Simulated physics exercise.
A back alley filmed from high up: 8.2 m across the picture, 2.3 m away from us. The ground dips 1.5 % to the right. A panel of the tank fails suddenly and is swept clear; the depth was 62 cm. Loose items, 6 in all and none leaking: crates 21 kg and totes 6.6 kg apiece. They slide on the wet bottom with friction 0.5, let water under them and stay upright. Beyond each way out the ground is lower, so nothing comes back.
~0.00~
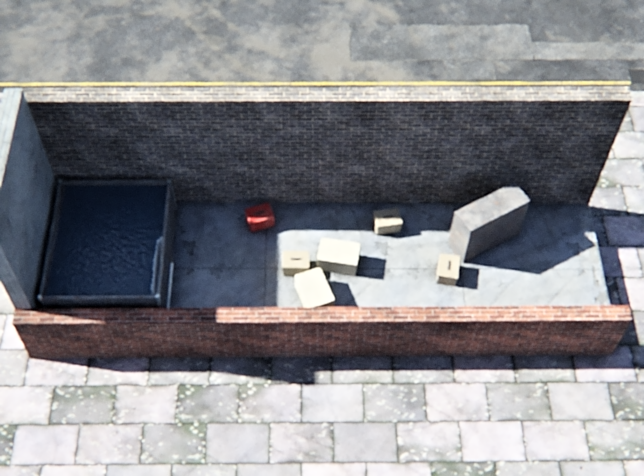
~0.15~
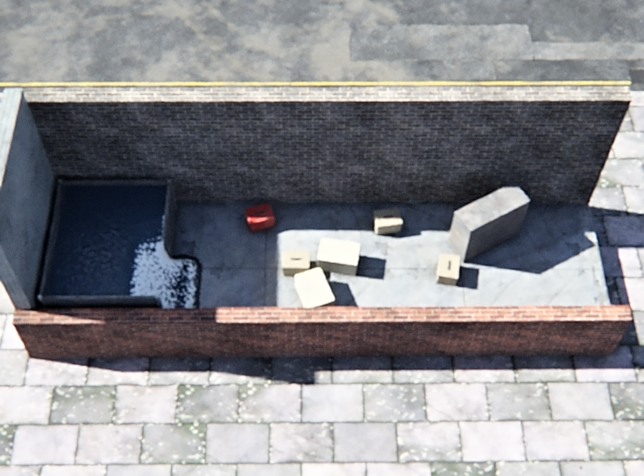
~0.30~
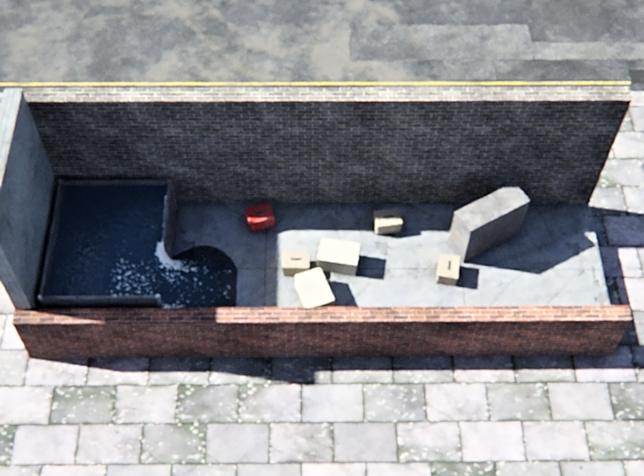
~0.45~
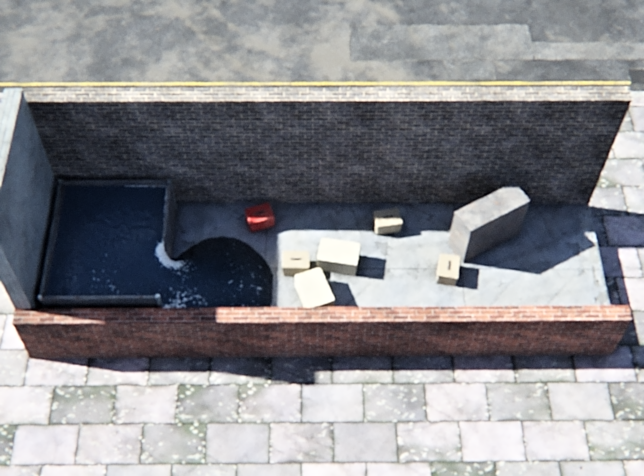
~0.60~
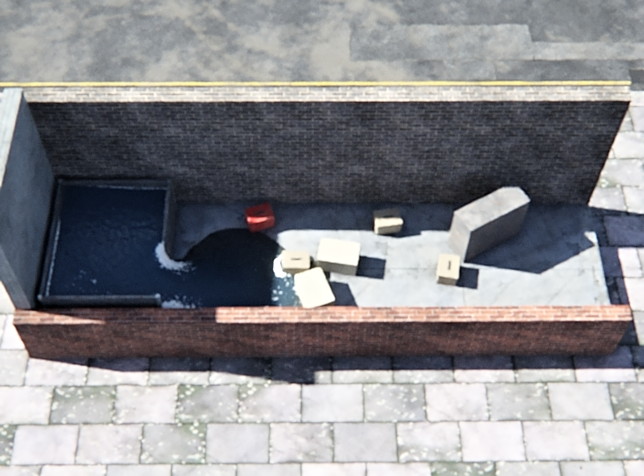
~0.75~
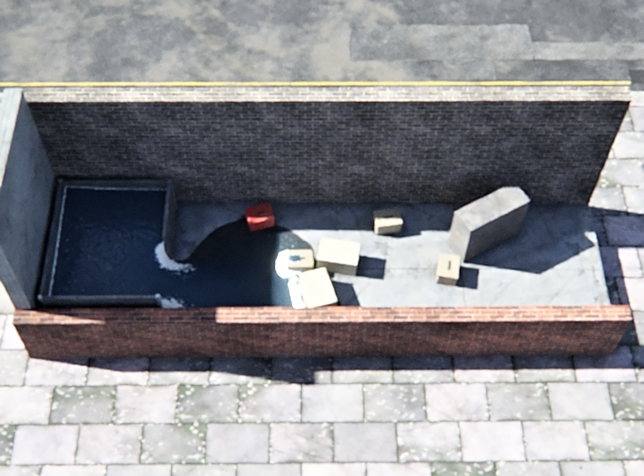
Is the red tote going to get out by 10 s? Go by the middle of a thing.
Red tote is kept in.
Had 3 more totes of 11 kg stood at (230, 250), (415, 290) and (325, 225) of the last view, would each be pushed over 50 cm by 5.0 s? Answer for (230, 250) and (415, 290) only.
In that order: Less, over.
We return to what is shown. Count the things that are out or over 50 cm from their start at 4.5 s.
5 of them.
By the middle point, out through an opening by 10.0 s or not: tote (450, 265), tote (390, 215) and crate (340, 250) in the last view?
In that order: Gone, inside, inside.
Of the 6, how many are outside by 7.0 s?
2 of them.
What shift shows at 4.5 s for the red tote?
About 0 cm.
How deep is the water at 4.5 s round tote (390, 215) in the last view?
About 18 cm.
After 2.0 s the red tote is near (259, 213), 0.0 m from its start, aground; 0 of 6 are out; 1 afloat.
After 4.5 s the red tote is near (259, 212), 0.0 m from its start, aground; 2 of 6 are out; 3 afloat.
After 7.0 s the red tote is near (247, 219), 0.2 m from its start, aground; 2 of 6 are out; 2 afloat.
After 10.0 s the red tote is near (244, 219), 0.3 m from its start, aground; 3 of 6 are out; 1 afloat.
